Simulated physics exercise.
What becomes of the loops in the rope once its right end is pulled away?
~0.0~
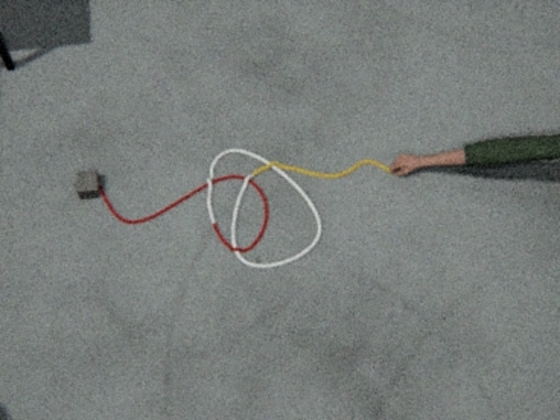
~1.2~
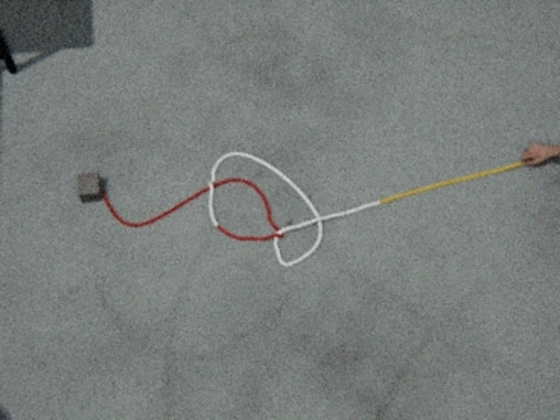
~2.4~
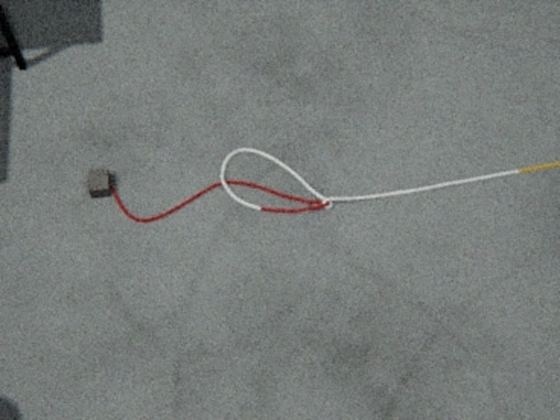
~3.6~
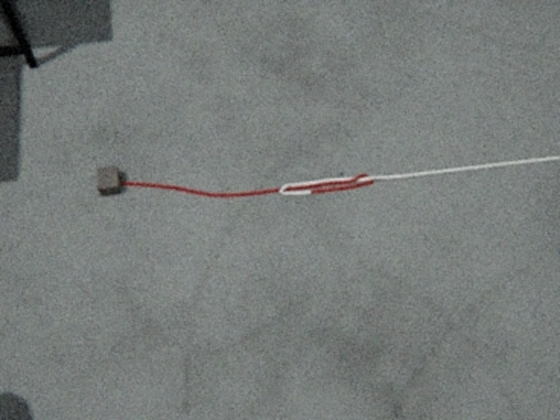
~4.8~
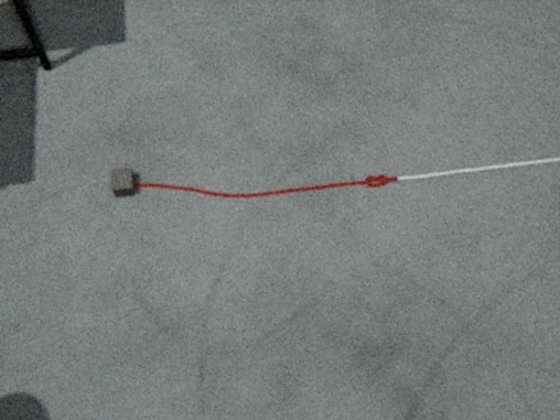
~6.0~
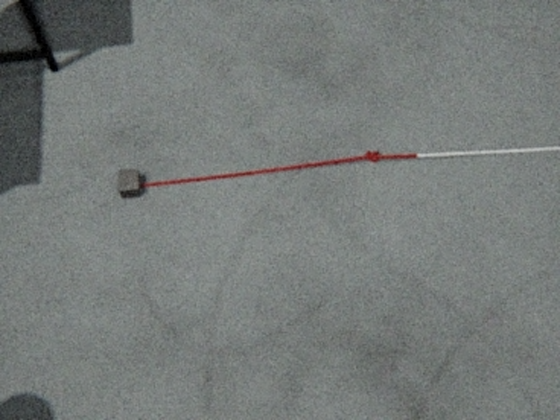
They do not fall away but tighten and jam into a small knot in the red part of the rope.
